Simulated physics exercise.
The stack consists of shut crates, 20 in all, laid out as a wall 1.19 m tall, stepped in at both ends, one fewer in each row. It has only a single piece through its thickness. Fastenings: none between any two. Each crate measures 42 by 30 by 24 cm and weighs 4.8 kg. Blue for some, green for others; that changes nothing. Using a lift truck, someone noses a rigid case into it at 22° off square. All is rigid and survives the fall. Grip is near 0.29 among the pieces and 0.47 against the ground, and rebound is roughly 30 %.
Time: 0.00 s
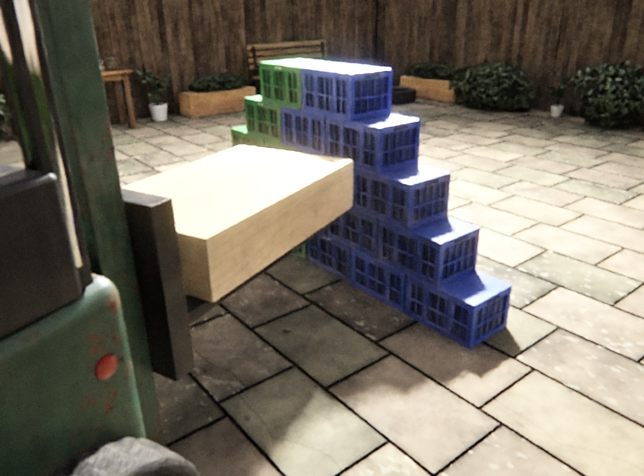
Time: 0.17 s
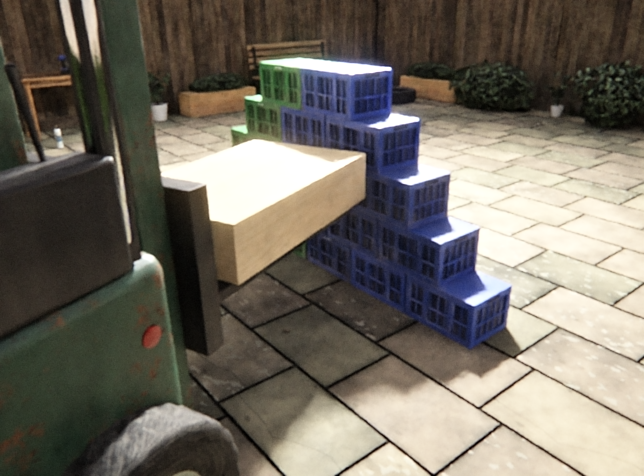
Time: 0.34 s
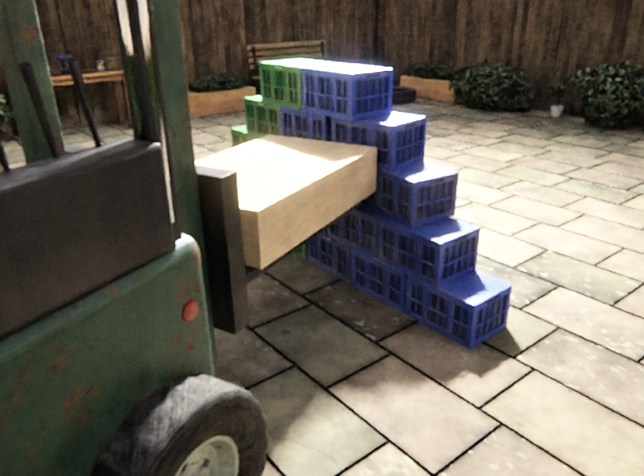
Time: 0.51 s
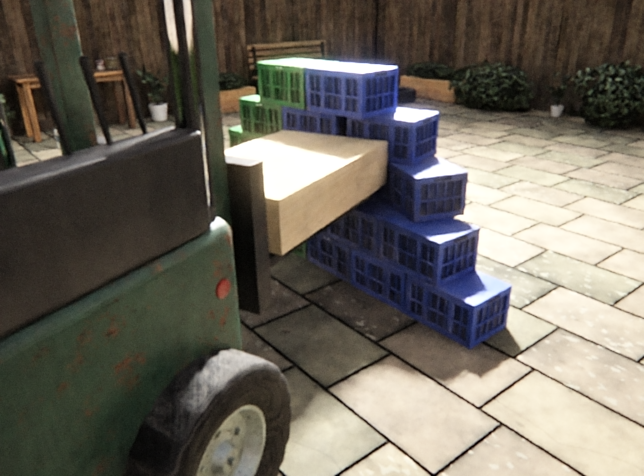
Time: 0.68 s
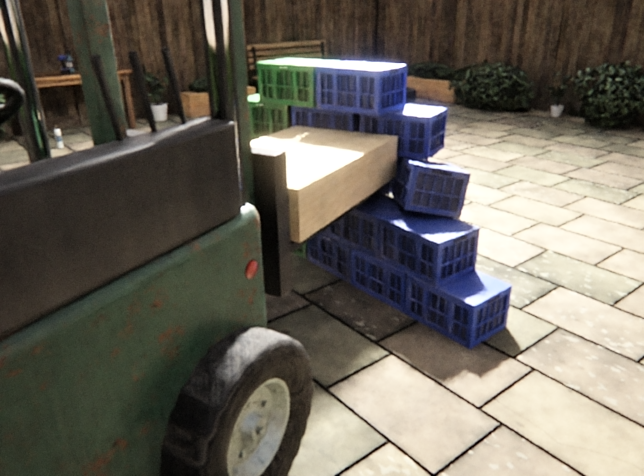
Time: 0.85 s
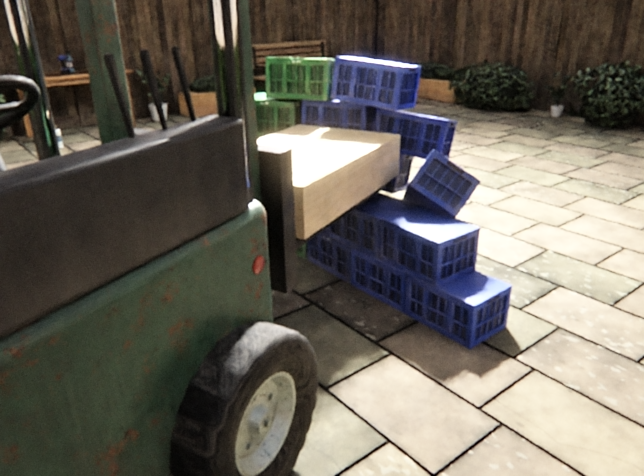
The video shows a green forklift driving in from the left and pushing a pale box into a stepped wall of blue and green crates, shifting several crates to the right as one blue crate tilts steeply at the right edge.
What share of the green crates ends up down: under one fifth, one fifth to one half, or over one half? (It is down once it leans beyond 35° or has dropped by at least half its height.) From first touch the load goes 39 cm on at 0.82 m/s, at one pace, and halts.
One fifth to one half.
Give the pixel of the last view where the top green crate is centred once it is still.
It ends up centred close to (467, 157).
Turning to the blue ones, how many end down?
For blue, the number down is 5.
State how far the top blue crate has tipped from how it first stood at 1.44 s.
Near 100 degrees from how it began.
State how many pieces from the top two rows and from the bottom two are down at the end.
5 and 0.
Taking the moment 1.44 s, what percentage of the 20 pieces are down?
25 %.
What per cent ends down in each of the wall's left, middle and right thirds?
Left 20 %, middle 60 %, right 20 %.
After 1.06 s, none of the 9 green crates down (3 of 20 in all colours); top green crate leaning 7°; top blue crate leaning 34°.
After 1.44 s, none of the 9 green crates down (5 of 20 in all colours); top green crate leaning 32°, 9 cm lower; top blue crate on its side.
After 2.02 s, 3 of the 9 green crates down (8 of 20 in all colours); top green crate leaning 61°, 76 cm lower; top blue crate upside down.
At rest (2.9 s), 3 of the 9 green crates down (8 of 20 in all colours); top green crate upside down; top blue crate upside down. That is 33 per cent. As the last picture would show them, middles, top green crate near (467, 157), top blue crate near (515, 198).
